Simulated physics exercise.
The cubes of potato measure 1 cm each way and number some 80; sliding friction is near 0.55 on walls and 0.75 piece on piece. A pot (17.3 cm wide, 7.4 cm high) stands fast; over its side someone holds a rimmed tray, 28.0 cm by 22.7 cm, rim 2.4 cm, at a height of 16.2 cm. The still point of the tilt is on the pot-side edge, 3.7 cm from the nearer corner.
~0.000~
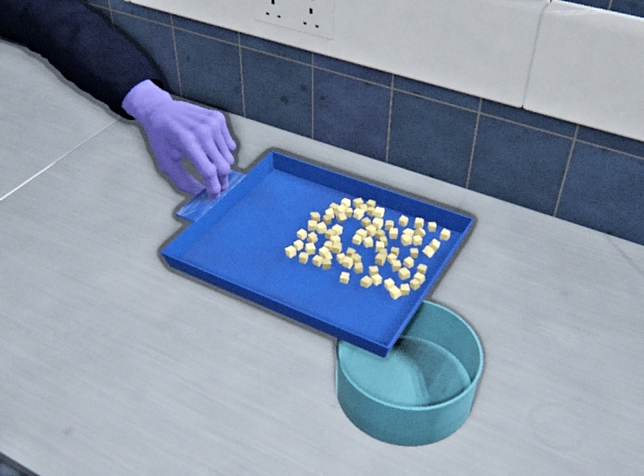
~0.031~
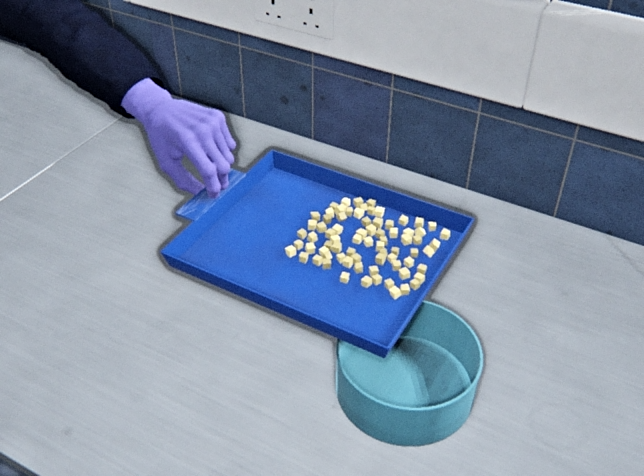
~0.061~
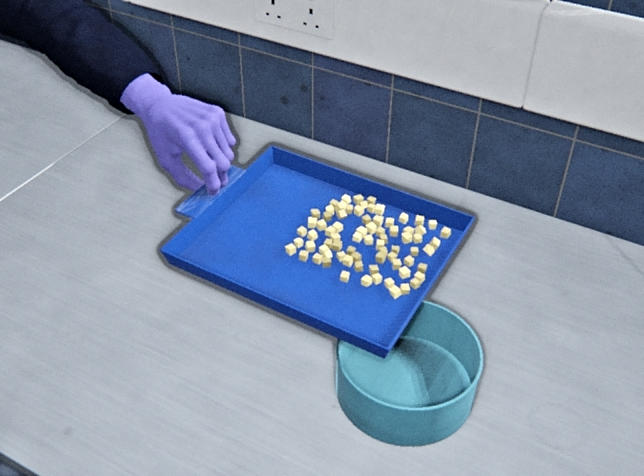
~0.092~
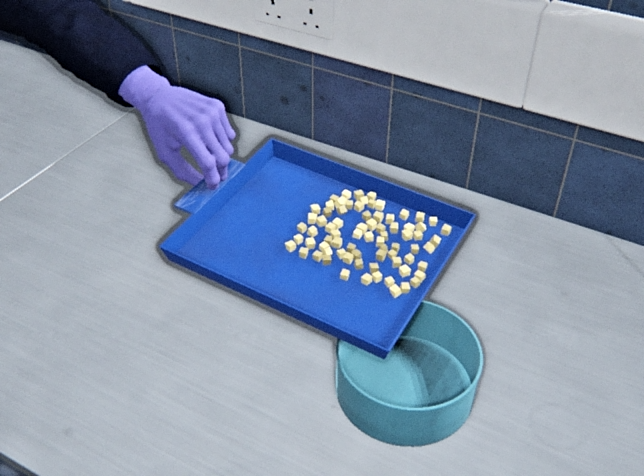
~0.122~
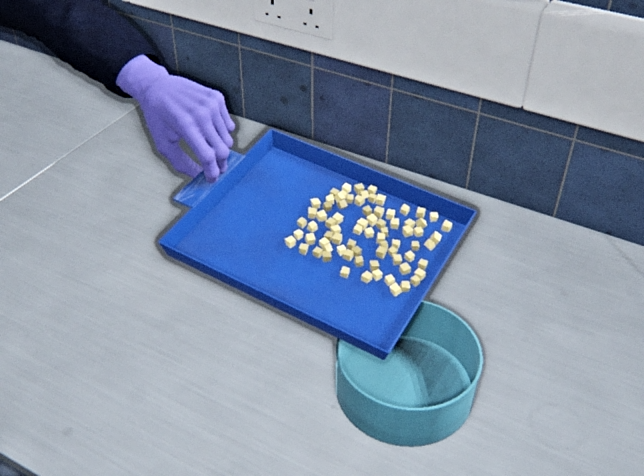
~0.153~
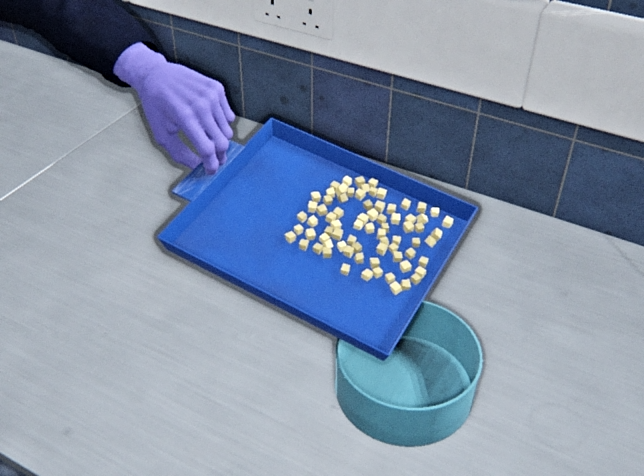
At the start, a purple-gloved hand at the left holds a blue rimmed tray of pale potato cubes level, its near right corner over a round teal pot. The hand then raises the tray's left end slightly, tilting it toward the pot, while the cubes keep their places on it and the pot stays still.
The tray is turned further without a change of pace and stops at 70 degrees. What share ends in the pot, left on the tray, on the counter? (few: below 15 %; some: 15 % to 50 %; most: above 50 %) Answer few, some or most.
Pot: Few, tray: Some, counter: Most.
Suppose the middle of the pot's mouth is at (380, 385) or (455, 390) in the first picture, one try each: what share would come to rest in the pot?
About 35 and 15 per cent.
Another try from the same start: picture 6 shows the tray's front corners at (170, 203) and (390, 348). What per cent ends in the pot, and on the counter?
Pot 10, counter 65.
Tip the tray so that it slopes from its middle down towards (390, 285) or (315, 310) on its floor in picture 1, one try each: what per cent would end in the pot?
About 10 and 0 per cent.
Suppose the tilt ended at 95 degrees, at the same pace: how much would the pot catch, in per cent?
It would be near 0 per cent.
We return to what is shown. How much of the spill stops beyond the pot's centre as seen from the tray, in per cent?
About 90 per cent.
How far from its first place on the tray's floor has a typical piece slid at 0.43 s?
About 0 cm.
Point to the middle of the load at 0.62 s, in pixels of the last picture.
Around (399, 284).
After 0.43 s, tilt 40 degrees; the tray holds 100 %, the pot 0 %.
After 0.62 s, tilt 60 degrees; the tray holds 100 %, the pot 0 %.
After 0.92 s, tilt 70 degrees; the tray holds 35 %, the pot 0 %.
By 2.6 s all is still; pot 0 %, tray 25 %, counter 75 %.
